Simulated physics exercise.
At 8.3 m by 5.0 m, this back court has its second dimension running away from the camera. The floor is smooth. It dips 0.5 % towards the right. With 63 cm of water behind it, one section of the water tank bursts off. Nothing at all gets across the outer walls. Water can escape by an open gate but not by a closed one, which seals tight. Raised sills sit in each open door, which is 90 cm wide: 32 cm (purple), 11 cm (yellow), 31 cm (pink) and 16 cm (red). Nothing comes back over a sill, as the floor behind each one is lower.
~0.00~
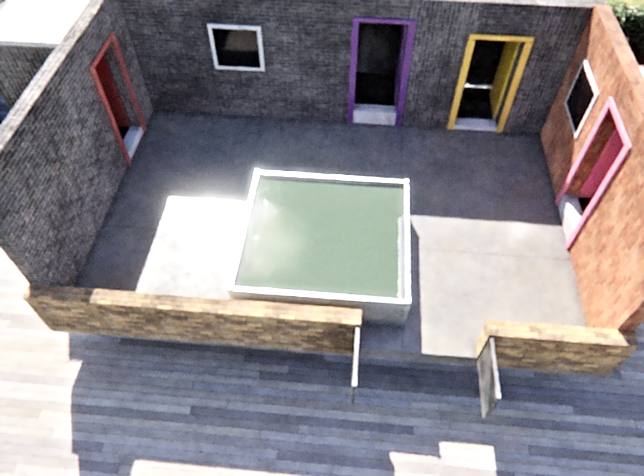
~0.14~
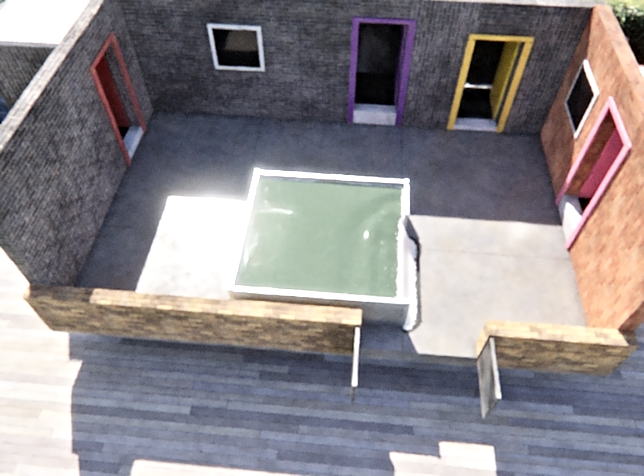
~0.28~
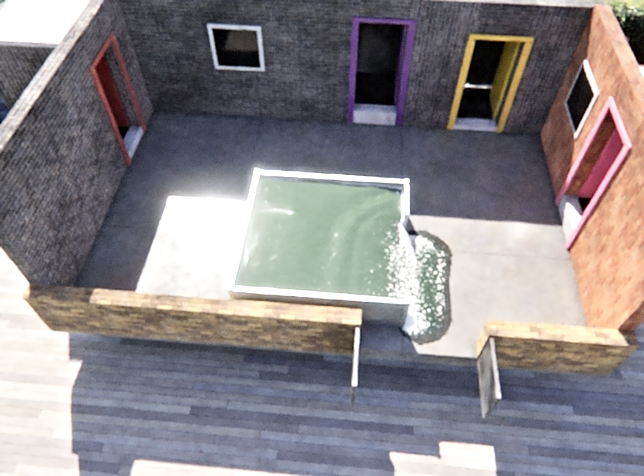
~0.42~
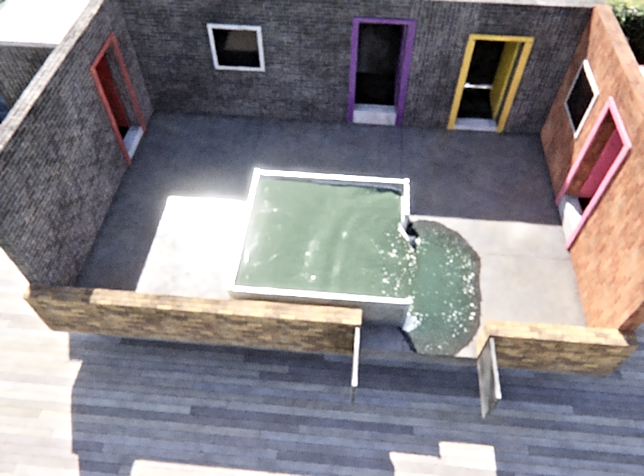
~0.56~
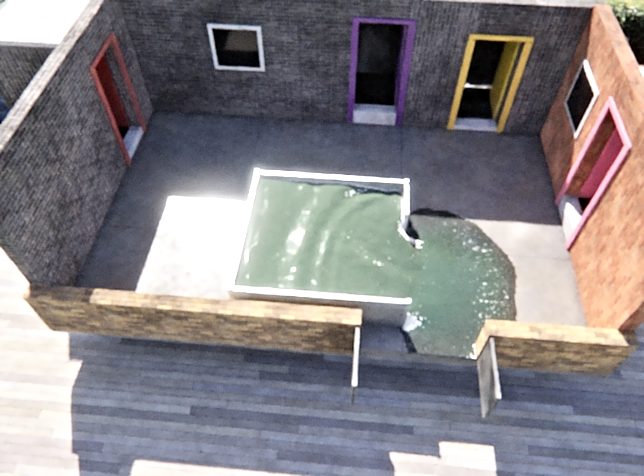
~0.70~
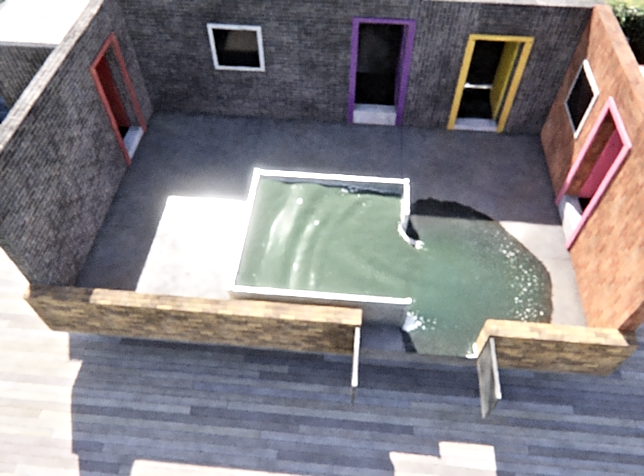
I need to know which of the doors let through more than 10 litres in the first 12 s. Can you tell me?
As I see it, at the purple door it looks set to land under the limit; at the yellow door it looks set to land over the limit; at the pink door it looks set to land under the limit; at the red door it looks set to land under the limit.
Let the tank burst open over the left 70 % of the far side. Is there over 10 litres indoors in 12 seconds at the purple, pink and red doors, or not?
Then: Purple short of it, pink short of it, red beyond it.
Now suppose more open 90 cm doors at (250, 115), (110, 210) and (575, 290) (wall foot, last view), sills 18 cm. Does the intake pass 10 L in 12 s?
The first one doesn't reach it, the second one doesn't reach it, and the third one exceeds it.
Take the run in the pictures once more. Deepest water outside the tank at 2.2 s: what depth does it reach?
50 cm or so.
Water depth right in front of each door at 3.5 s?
Centimetres: Purple 0 / yellow 26 / pink 22 / red 0.
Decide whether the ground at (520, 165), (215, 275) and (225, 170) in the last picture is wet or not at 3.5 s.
In turn: Flooded, not reached, still dry.
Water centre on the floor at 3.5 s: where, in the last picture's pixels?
I'd say somewhere around (436, 251).
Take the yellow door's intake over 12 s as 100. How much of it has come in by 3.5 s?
Share: ~ 5 %.
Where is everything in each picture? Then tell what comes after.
Still water, 63 cm deep, in the water tank at (325, 234), in the first picture.
The front is at a hidden place, 0.9 m from the gap at (402, 273); 0.3 m2 of floor is under water; 63 cm left at the back of the water tank, in the second picture.
The front is at a hidden place, 1.1 m from the gap at (402, 273); 1.3 m2 of floor is under water; 63 cm left at the back of the water tank, in the third picture.
The front is at a hidden place, 1.4 m from the gap at (402, 273); 2.6 m2 of floor is under water; 63 cm left at the back of the water tank, in the fourth picture.
Water pours out at (402, 274) and has run 1.9 m, to (506, 264); typically 7 cm deep outside, 63 cm at the water tank's back, in the fifth picture.
The front is at (543, 272), 2.4 m from the gap at (402, 274); 5.6 m2 of floor is under water; 62 cm left at the back of the water tank, in the sixth picture.
After 1.4 s water covers 25 % of the floor and is deepest (54 cm) near (591, 353); purple door not reached, yellow door not reached, pink door 18 cm at the sill, 0 L in, red door not reached.
After 2.2 s water covers 25 % of the floor and is deepest (50 cm) near (541, 338); purple door not reached, yellow door not reached, pink door 24 cm at the sill, 0 L in, red door not reached.
After 3.5 s water covers 35 % of the floor and is deepest (39 cm) near (539, 140); purple door not reached, yellow door 26 cm at the sill, 7 L in, pink door 22 cm at the sill, 0 L in, red door not reached.
After 7.0 s water covers 75 % of the floor and is deepest (22 cm) near (540, 145); purple door 10 cm at the sill, 0 L in, yellow door 19 cm at the sill, 209 L in, pink door 13 cm at the sill, 0 L in, red door 14 cm at the sill, 0 L in.
After 12.0 s water covers 95 % of the floor and is deepest (13 cm) near (230, 323); purple door 6 cm at the sill, 0 L in, yellow door 10 cm at the sill, 244 L in, pink door 9 cm at the sill, 0 L in, red door 12 cm at the sill, 0 L in.
